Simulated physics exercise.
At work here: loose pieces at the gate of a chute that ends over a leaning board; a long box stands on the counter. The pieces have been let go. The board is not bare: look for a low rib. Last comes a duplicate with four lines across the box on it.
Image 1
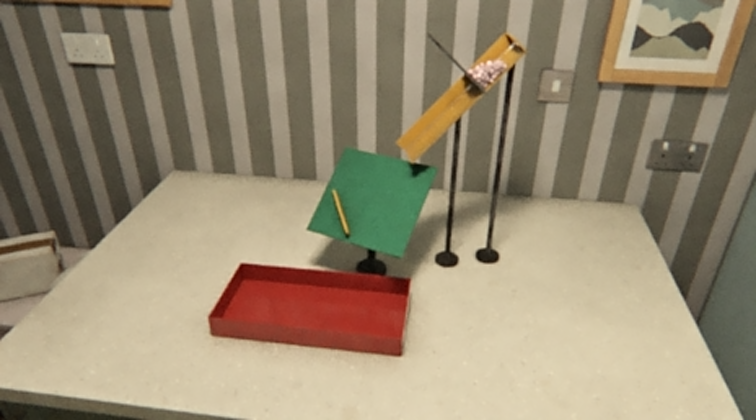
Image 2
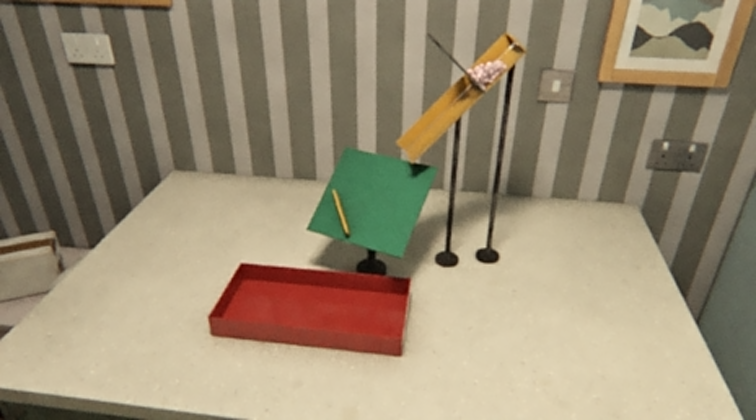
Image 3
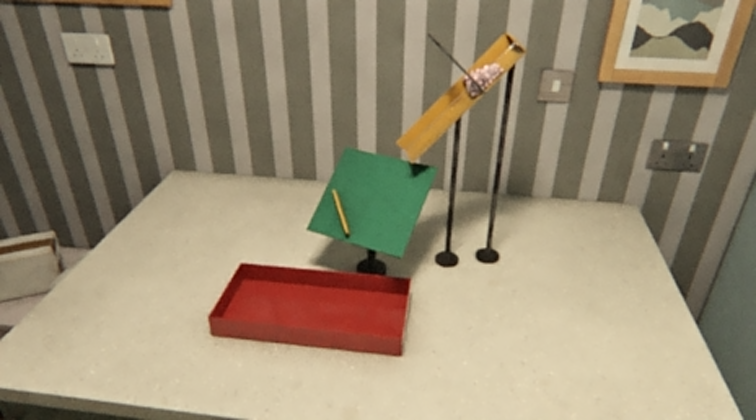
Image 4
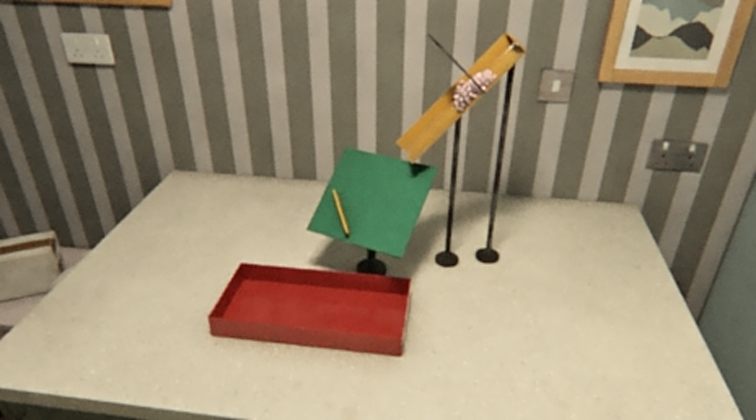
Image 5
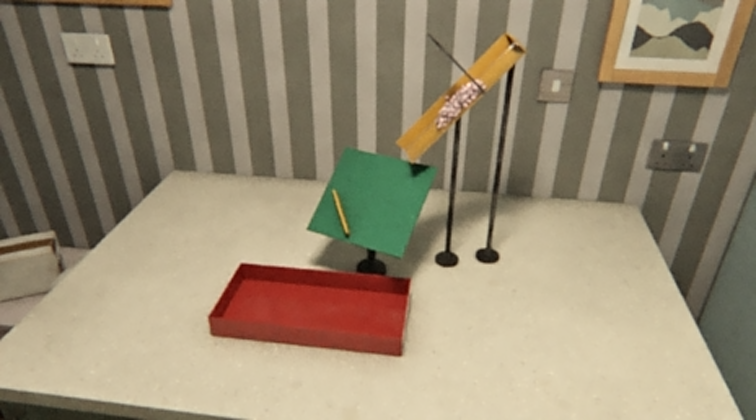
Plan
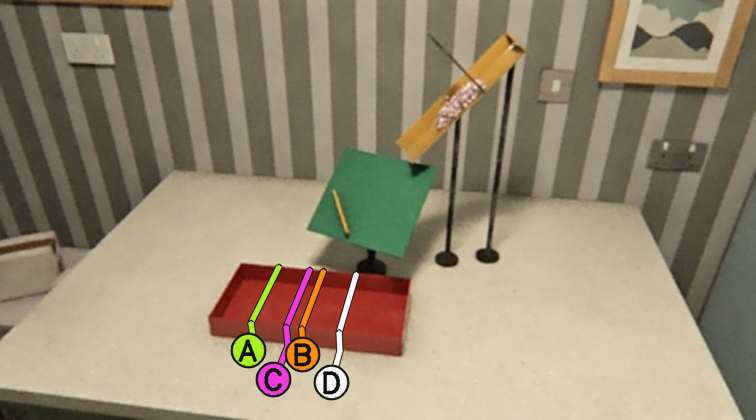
On a pale counter, small pinkish pearls slide down a tilted wooden chute above a green board.
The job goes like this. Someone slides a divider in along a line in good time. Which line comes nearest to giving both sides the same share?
Best: D.
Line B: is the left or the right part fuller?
More lands on the right.
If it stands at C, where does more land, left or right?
The right side.
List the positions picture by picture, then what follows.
Load behind the gate near (484, 73), sugar pearls; lip of the chute near (409, 158), sloping fairly steeply, in the first picture.
Middle of the board near (371, 199), tilted fairly steeply; middle of its low edge near (352, 243); of its high edge near (390, 157), in the second picture.
Front corners of the box near (208, 317) and (402, 338), empty; front of the load near (471, 92), in the third picture.
Middle of the load near (470, 89); its front near (458, 109), close to a quarter of the way to the lip; rib from (333, 190) to (347, 233), in the fourth picture.
Middle of the load near (456, 102); its front near (438, 128), close to half of the way to the lip, in the fifth picture.
On the marked copy, line A crosses the front rim at (251, 322); line B crosses the front rim at (301, 327); line C crosses the front rim at (286, 326); line D crosses the front rim at (339, 331).
With A, of what is caught, only a few on the left of the divider, all but a few on the right.
With B, of what is caught, a small share on the left of the divider, the bulk on the right.
With C, of what is caught, a small share on the left of the divider, all but a few on the right.
With D, of what is caught, close to a quarter on the left of the divider, close to two thirds on the right.
